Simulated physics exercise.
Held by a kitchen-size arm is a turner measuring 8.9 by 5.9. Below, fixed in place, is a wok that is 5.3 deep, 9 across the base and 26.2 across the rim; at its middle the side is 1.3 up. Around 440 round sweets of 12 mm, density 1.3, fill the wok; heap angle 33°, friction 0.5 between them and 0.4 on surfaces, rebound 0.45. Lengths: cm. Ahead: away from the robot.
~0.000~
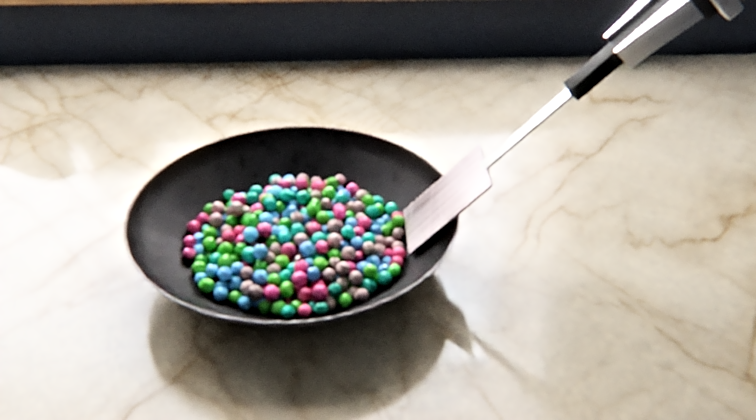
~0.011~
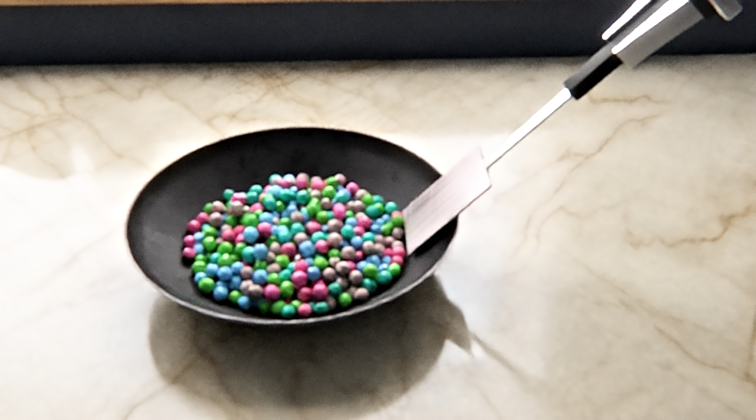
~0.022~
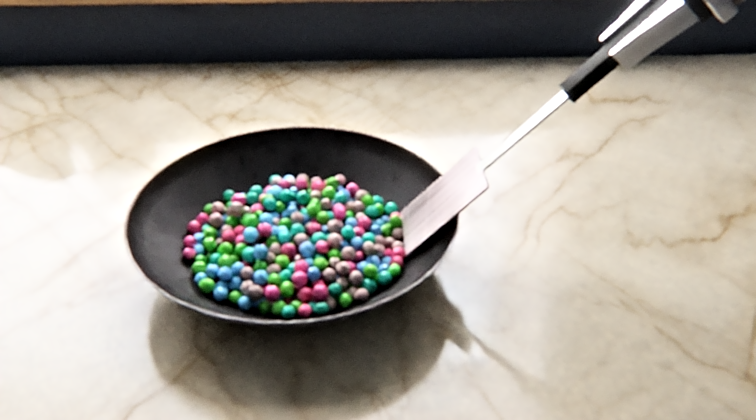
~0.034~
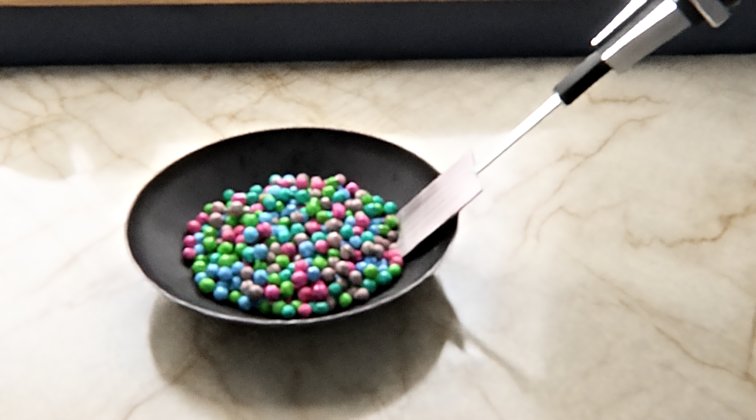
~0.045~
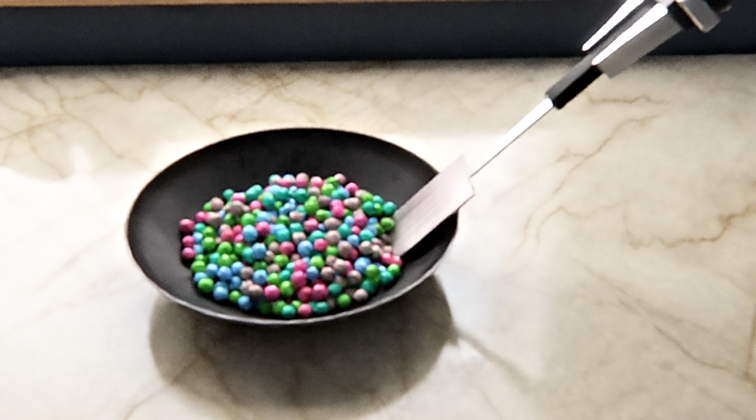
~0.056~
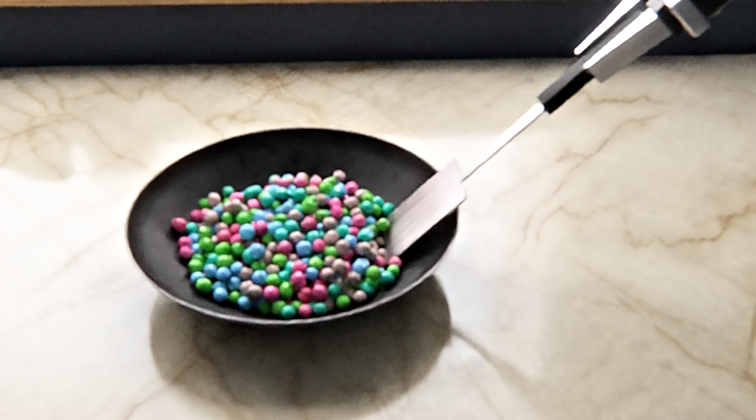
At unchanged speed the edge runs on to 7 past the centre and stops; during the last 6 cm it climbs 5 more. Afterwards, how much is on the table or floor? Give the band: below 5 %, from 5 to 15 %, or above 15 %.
Band: From 5 to 15 %.
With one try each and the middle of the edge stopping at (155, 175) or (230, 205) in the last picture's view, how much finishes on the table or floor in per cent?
Estimates, in order: 20 % and 0 %.
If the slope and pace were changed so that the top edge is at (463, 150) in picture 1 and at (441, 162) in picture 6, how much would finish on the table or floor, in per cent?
Off the vessel, on the table or floor: Some 5 percent.
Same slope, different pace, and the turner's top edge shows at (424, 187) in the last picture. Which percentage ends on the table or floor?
Roughly 25 per cent.
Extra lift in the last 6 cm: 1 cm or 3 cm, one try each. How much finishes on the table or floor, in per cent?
Near 5 and 5 percent respectively.
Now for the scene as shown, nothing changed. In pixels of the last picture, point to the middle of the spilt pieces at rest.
At about (39, 278) in the last picture.
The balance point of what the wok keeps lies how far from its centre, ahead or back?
The balance point lies close to 3.5 cm ahead.
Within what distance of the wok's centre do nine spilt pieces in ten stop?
30 cm.
After 0.16 s, sloping 47°, highest piece 5 above the table; 435 in the wok.
After 0.26 s, sloping 47°, highest piece 6 above the table; 435 in the wok.
After 0.51 s, sloping 47°, highest piece 6 above the table; 401 in the wok, 24 on the table or floor, 10 on the blade or in flight.
After 1.56 s, sloping 47°, highest piece 6 above the table; 401 in the wok, 34 on the table or floor.
At rest, 401 in the wok, 34 on the table or floor. That is 8 % on the table or floor.
